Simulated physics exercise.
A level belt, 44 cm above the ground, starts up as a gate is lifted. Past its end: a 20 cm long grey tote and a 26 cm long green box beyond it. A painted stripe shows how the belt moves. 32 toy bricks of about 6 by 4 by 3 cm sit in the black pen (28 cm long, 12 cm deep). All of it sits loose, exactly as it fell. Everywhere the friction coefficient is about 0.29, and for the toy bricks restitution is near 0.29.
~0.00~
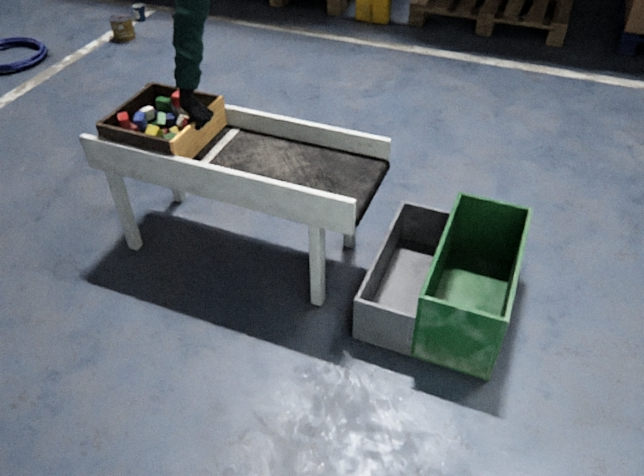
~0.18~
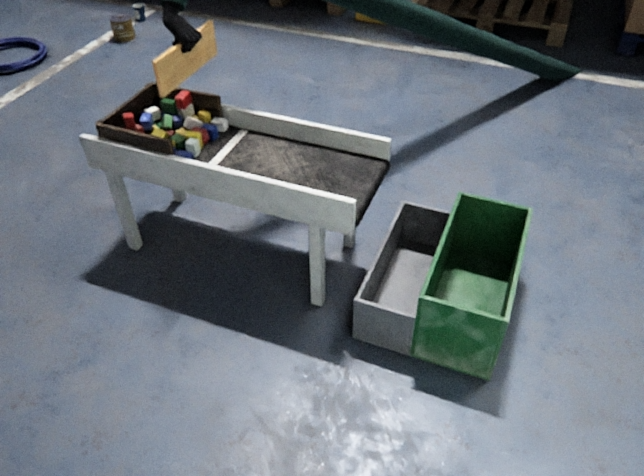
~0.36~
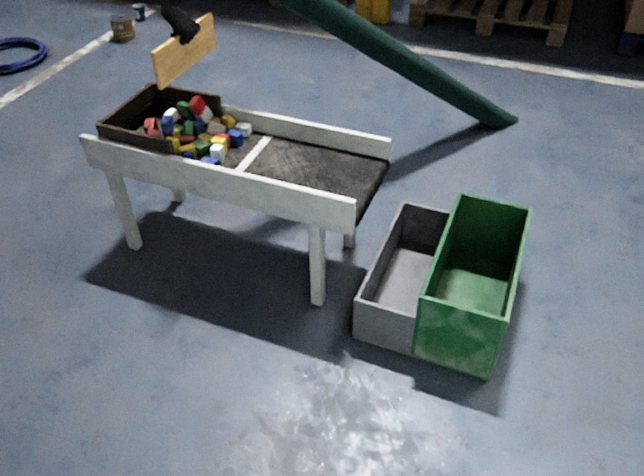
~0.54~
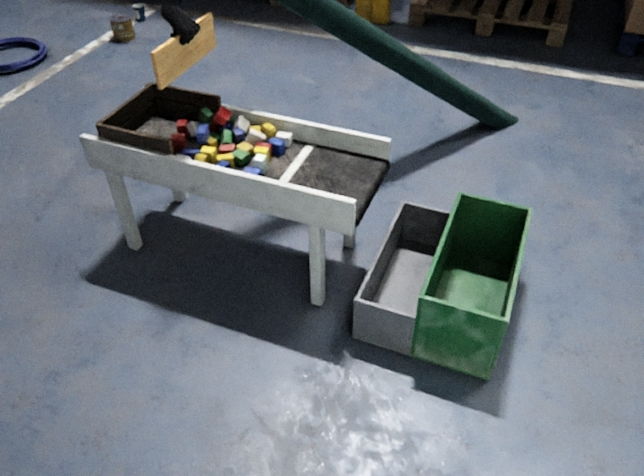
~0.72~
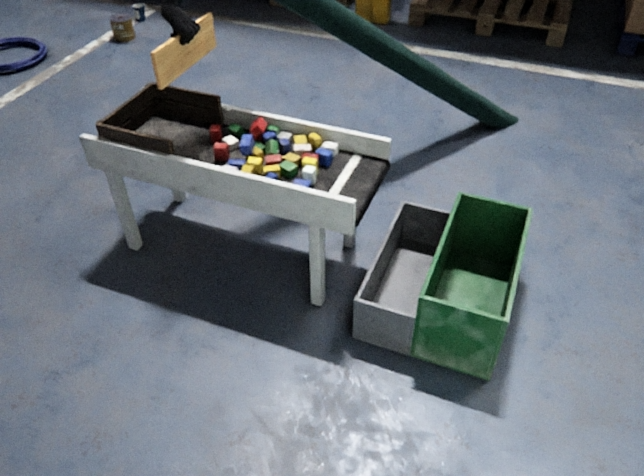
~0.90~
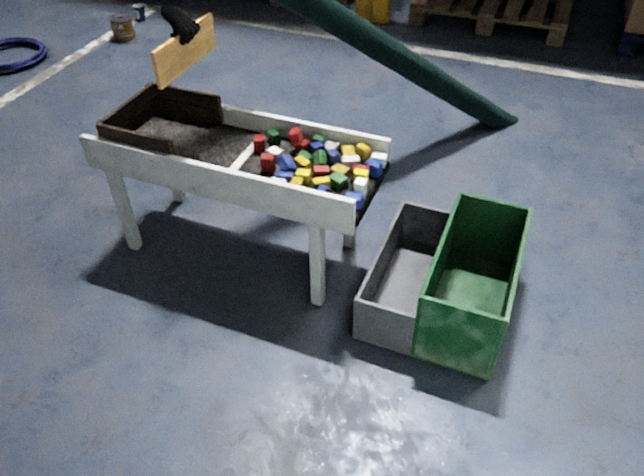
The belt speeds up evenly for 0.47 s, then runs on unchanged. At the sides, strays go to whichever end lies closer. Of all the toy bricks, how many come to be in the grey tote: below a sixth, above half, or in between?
Well, more than fifty percent ended up there.
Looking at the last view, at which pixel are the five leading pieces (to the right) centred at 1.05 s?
They are centred near (410, 206).
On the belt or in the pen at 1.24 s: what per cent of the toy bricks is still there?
Roughly 15 per cent.
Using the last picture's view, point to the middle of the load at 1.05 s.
The middle of the load sits near (362, 173).
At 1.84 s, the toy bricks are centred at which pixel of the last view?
The middle lies close to (399, 280).
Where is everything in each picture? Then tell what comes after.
In the first frame (each is followed by its nearest rim corner in this view), black pen, (171, 141); grey tote, (412, 315); 0 cm of belt gone by; none out.
In the second frame, black pen, (171, 141); 3 cm of belt gone by.
In the third frame, black pen, (171, 141); 14 cm of belt gone by; 10 out, the lowest brick at (209, 165).
In the fourth frame, black pen, (171, 141); 30 cm of belt gone by; 26 out, the lowest brick at (214, 139).
In the fifth frame, black pen, (171, 141); 48 cm of belt gone by; 32 out, the lowest brick at (285, 139).
In the sixth frame, black pen, (171, 141); grey tote, (412, 315); 65 cm of belt gone by; 32 out, the lowest brick at (275, 154).
After 1.05 s, 20 on the belt and 12 in the air.
After 1.24 s, 7 in the grey tote, 5 on the belt and 20 in the air.
After 1.50 s, 28 in the grey tote and 4 in the air.
When it is over (at 1.84 s), 32 in the grey tote. Asked share, 32 of 32, 100 per cent.
